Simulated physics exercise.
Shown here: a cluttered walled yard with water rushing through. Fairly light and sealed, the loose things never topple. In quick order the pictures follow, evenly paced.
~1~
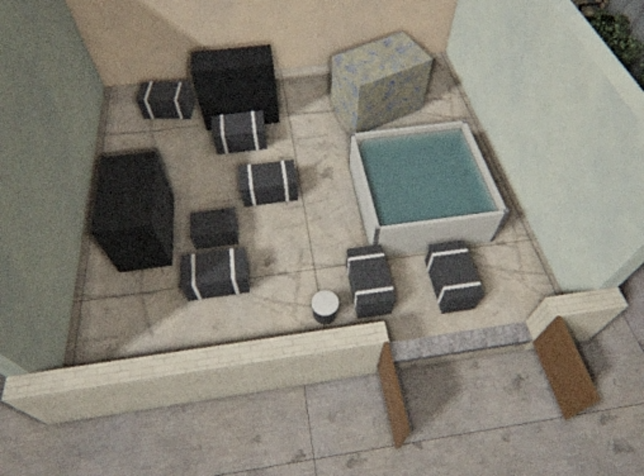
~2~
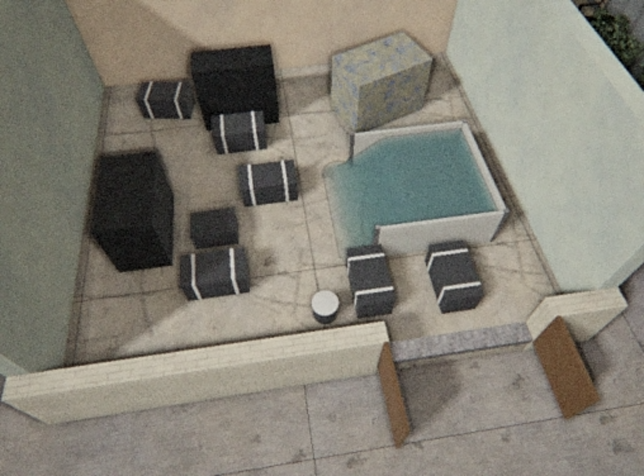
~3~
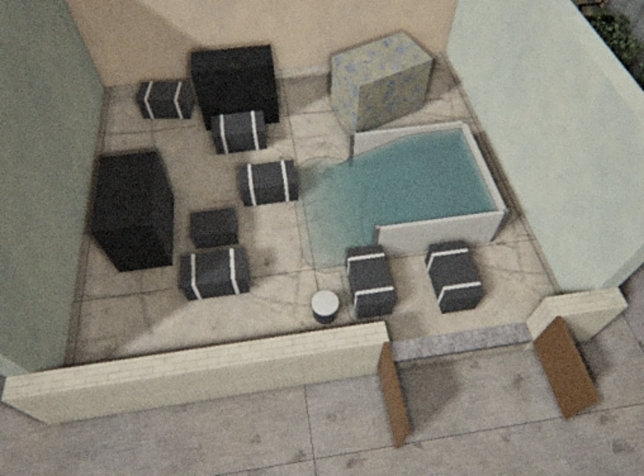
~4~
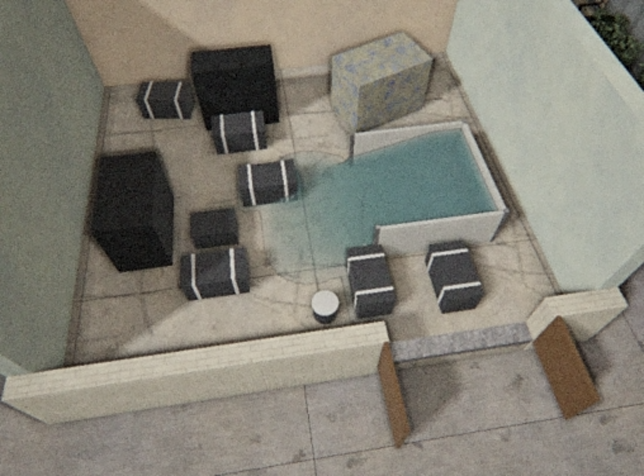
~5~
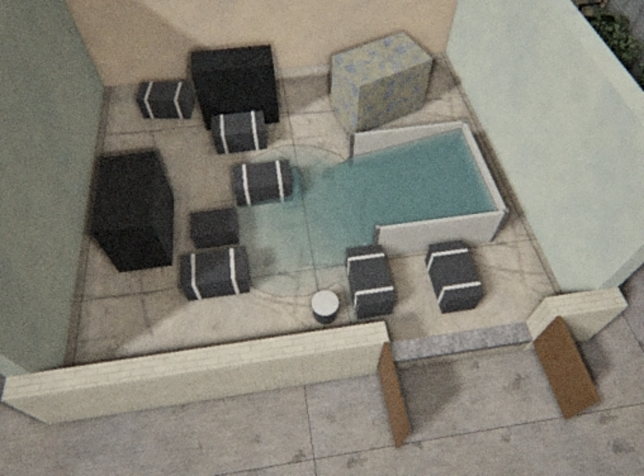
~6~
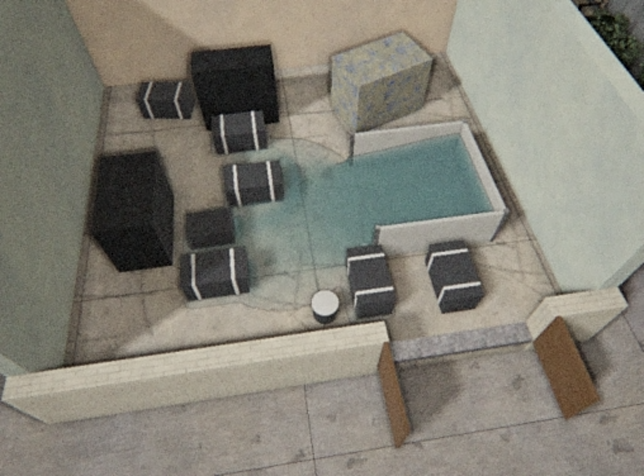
Teal water spreading left from an open-sided white tank across a walled yard, nudging one white-banded dark trunk slightly left.
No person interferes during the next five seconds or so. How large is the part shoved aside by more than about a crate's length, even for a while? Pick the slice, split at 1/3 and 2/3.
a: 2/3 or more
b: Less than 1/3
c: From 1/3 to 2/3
c, from 1/3 to 2/3.
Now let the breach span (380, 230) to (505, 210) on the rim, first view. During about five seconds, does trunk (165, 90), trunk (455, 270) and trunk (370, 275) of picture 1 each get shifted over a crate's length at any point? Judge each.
The first: Never got that far; the second: Got that far; the third: Never got that far.
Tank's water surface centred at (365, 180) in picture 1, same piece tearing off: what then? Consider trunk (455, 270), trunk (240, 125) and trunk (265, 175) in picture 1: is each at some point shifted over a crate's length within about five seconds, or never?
In turn: Under that mark, under that mark, beyond that mark.
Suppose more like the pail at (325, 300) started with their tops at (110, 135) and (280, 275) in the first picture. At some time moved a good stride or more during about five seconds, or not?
Sequence: Knocked aside; knocked aside.
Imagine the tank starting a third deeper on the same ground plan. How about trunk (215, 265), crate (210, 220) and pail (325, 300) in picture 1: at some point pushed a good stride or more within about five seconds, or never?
Result by item: Covered it; covered it; covered it.
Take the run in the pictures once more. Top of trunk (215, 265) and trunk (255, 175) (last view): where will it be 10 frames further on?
My guess is around (156, 324) and around (190, 155).
A moment on, 1 of 8 are well off their spots; 0 afloat.
Next, 2 of 8 are well off their spots; 2 afloat.
Later, 3 of 8 are well off their spots; 3 afloat.
In the end, 4 of 8 are well off their spots, and 4 have been at some point; 3 afloat.
